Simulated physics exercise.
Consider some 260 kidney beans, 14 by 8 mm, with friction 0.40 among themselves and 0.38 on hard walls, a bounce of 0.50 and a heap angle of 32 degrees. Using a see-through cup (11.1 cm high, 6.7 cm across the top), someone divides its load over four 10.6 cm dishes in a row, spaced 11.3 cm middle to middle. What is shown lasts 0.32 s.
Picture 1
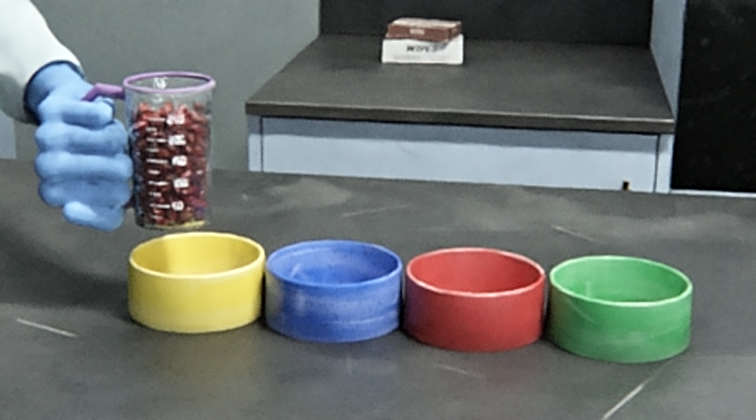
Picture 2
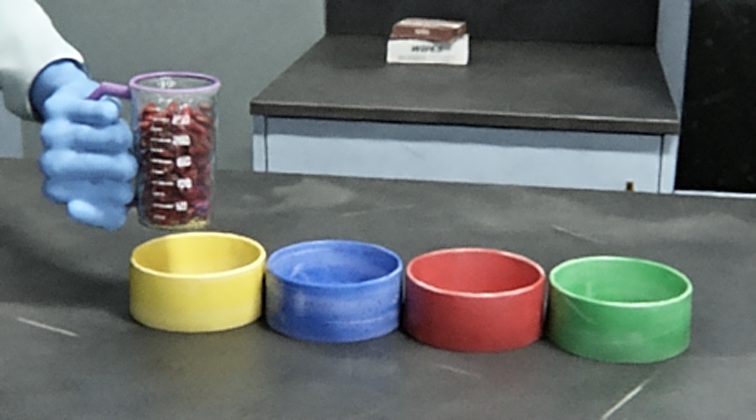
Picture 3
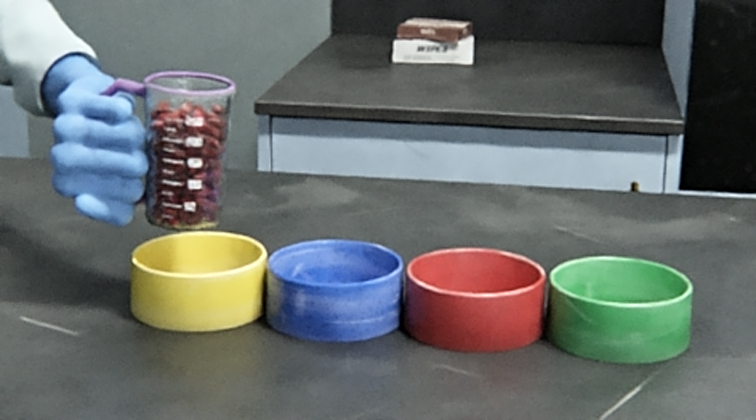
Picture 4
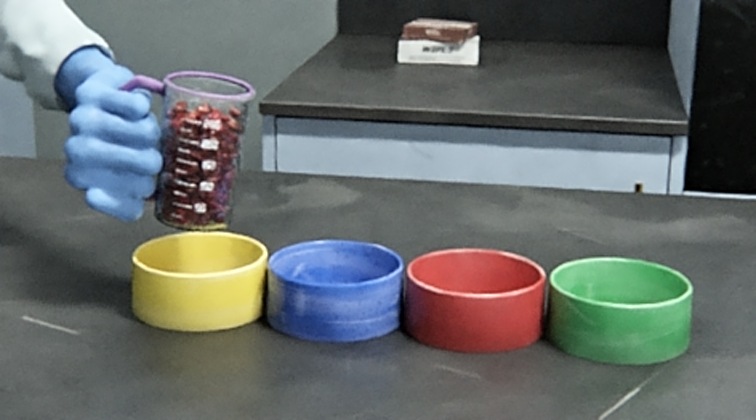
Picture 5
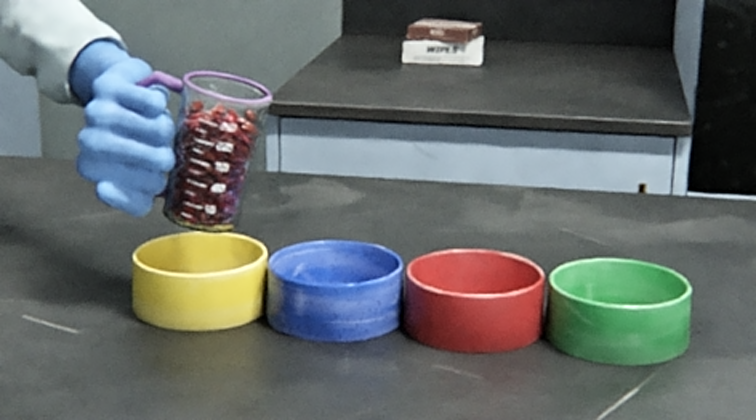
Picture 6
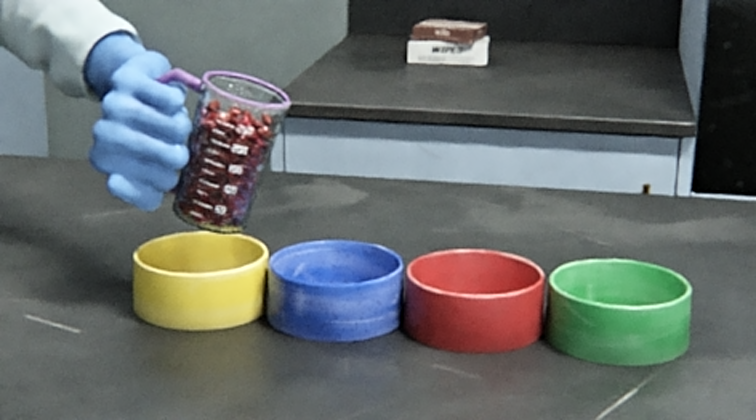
A blue-gloved hand moves a clear cup of red beans slightly right, gradually tilting it.
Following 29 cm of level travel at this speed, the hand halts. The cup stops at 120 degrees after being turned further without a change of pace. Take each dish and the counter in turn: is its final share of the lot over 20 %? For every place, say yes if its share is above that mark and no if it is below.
Red dish: No, blue dish: No, green dish: Yes, yellow dish: No, counter: No.
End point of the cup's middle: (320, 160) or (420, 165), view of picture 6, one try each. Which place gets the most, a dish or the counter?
Try 1 - blue; try 2 - red.
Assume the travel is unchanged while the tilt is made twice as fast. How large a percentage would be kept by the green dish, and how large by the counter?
Result - green: 0; counter: 10.
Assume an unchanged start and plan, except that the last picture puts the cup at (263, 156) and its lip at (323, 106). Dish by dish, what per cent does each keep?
The red dish keeps 0, the blue dish 0, the green dish 100 and the yellow dish 0.
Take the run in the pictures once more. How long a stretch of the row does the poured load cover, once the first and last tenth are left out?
6 cm.
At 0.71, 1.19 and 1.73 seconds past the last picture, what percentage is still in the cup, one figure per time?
It goes roughly like this: 100, 100, 10 per cent.
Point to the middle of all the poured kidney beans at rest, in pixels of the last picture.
My guess is close to (625, 310).
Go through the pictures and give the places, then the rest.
The first picture shows cup at (171, 152), tilt 0 degrees, lip at (210, 85), moved 0.0 cm; middle of the pieces at (164, 166); yellow dish at (197, 255); blue dish at (334, 263); red dish at (475, 271); green dish at (620, 280).
The second picture shows cup at (175, 152), tilt 1 degrees, lip at (216, 86), moved 0.3 cm; middle of the pieces at (168, 166).
The third picture shows cup at (187, 152), tilt 4 degrees, lip at (231, 89), moved 1.1 cm; middle of the pieces at (179, 166).
The fourth picture shows cup at (201, 153), tilt 9 degrees, lip at (251, 94), moved 2.2 cm; middle of the pieces at (192, 166).
The fifth picture shows cup at (214, 154), tilt 13 degrees, lip at (268, 99), moved 3.2 cm; middle of the pieces at (204, 166).
The sixth picture shows cup at (228, 154), tilt 17 degrees, lip at (286, 104), moved 4.3 cm; middle of the pieces at (217, 165); yellow dish at (201, 253); blue dish at (336, 263); red dish at (475, 273); green dish at (620, 283).
Then, 0.71 s after the last picture, tilt 65 degrees; cup holds 100 %.
Then, 1.19 s after the last picture, tilt 98 degrees; cup holds 100 %.
Then, 1.73 s after the last picture, tilt 120 degrees; cup holds 10 %, green 90 %.
In the end, red 0 %, blue 0 %, green 100 %, yellow 0 %, counter 0 %.
